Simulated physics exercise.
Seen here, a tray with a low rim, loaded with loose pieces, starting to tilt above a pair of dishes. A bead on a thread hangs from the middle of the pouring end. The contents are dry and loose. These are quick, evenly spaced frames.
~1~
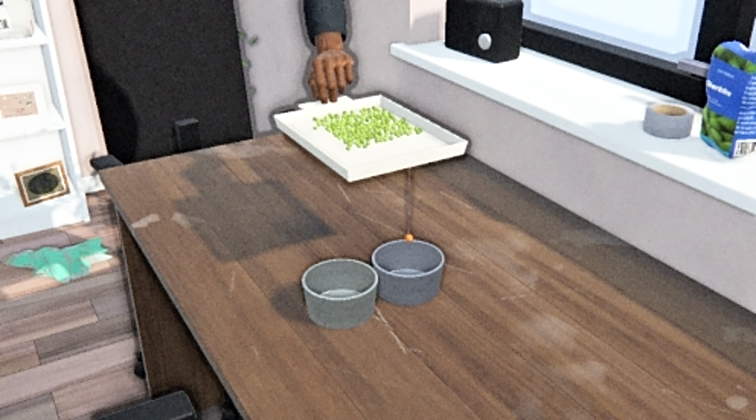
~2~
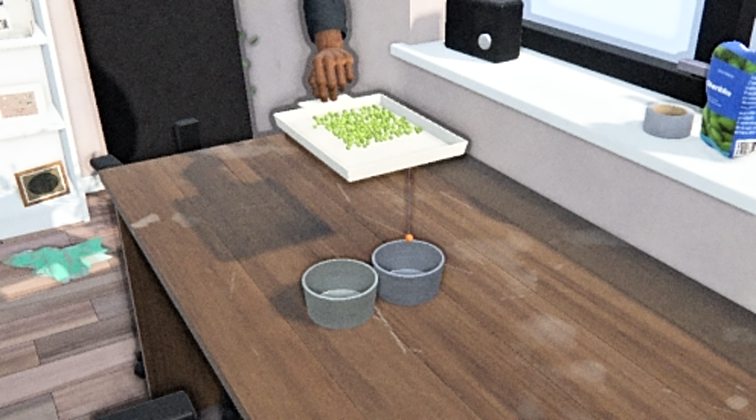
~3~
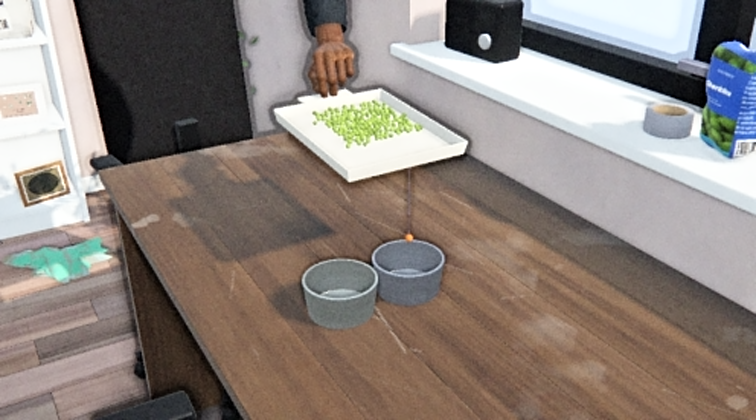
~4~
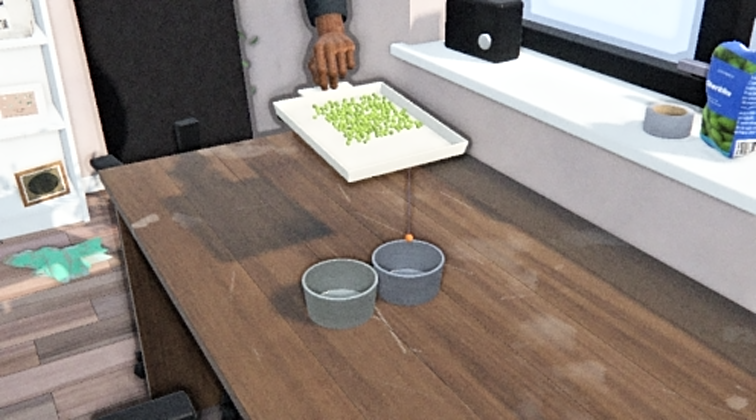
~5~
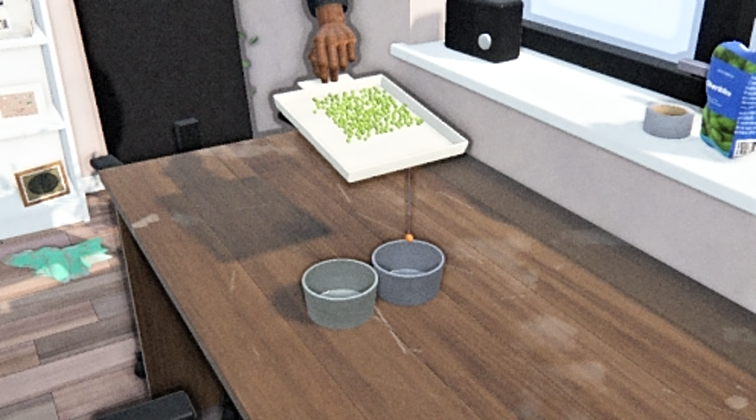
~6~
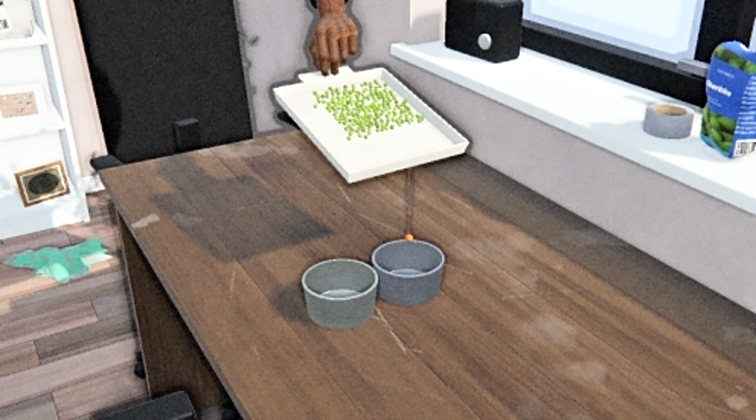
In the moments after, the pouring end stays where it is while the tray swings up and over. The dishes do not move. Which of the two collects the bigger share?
More goes to the right dish.
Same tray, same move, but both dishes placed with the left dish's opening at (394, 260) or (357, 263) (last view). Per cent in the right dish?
Roughly 20 per cent, and 10 per cent.
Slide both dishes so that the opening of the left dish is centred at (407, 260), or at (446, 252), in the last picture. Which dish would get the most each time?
First the left dish, then the left dish.
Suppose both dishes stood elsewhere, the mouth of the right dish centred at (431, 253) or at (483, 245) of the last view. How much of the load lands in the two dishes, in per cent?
About 80 and 70 per cent.
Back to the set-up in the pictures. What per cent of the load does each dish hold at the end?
Left dish near 10 in a hundred; right dish near 50.
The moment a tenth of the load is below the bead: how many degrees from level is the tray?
Roughly 95°.
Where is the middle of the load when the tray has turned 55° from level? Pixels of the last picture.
Around (409, 155).
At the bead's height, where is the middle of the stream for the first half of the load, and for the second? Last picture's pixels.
At about (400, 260), then at (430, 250).
Soon after the last picture, tray tipped steeply; nearly all on the tray; a stray few outside both; a stray few in the air.
A little later, tray tipped right over; most on the tray; a stray few in the left dish; a small part in the right dish; a stray few outside both; a small part in the air.
Later still, tray tipped past a quarter turn; a small part in the left dish; about half in the right dish; about a third outside both.
At rest, tray tipped past a quarter turn; a small part in the left dish; about half in the right dish; about a third outside both.
